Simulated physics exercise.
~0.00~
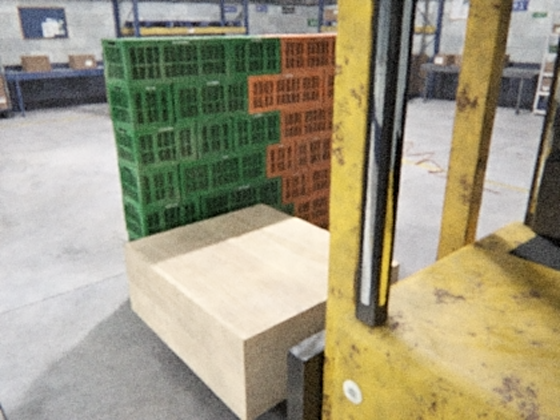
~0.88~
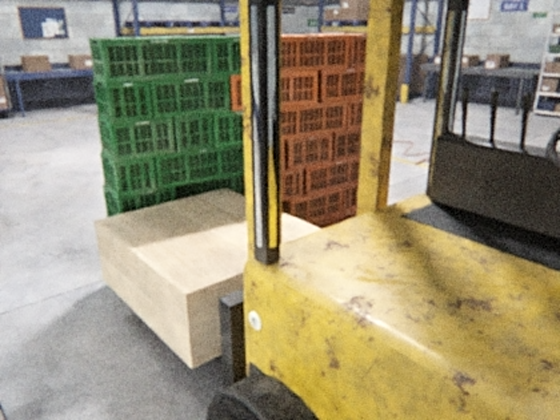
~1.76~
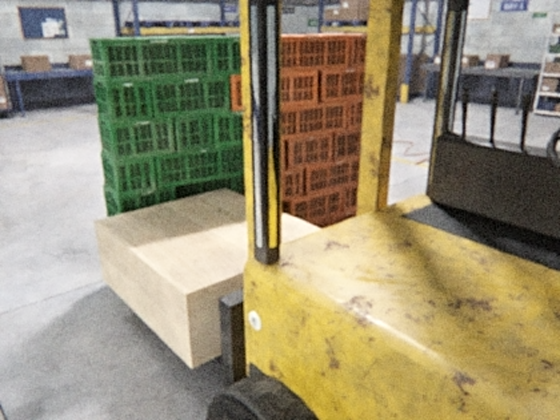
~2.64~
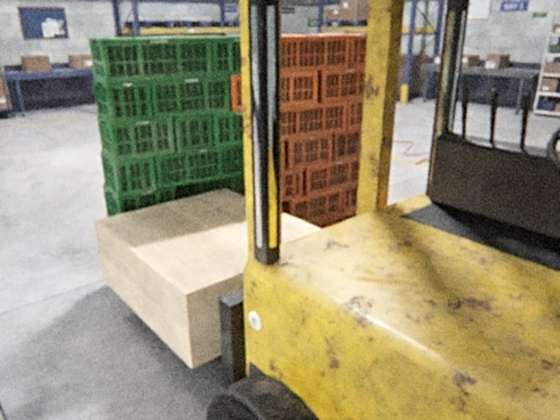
In a warehouse with a grey concrete floor, seen from beside a worn yellow forklift, shelving and benches line the far side. A wall of stacked crates stands behind the load, green on the left and orange on the right, with uneven joints. The forklift fills the right side and carries a large pale box low at its front, near the crates. At first the machine and box shift left and slightly away, and the green crates end up a little further left. Then everything stays still, with the box against the wall and every crate still standing.
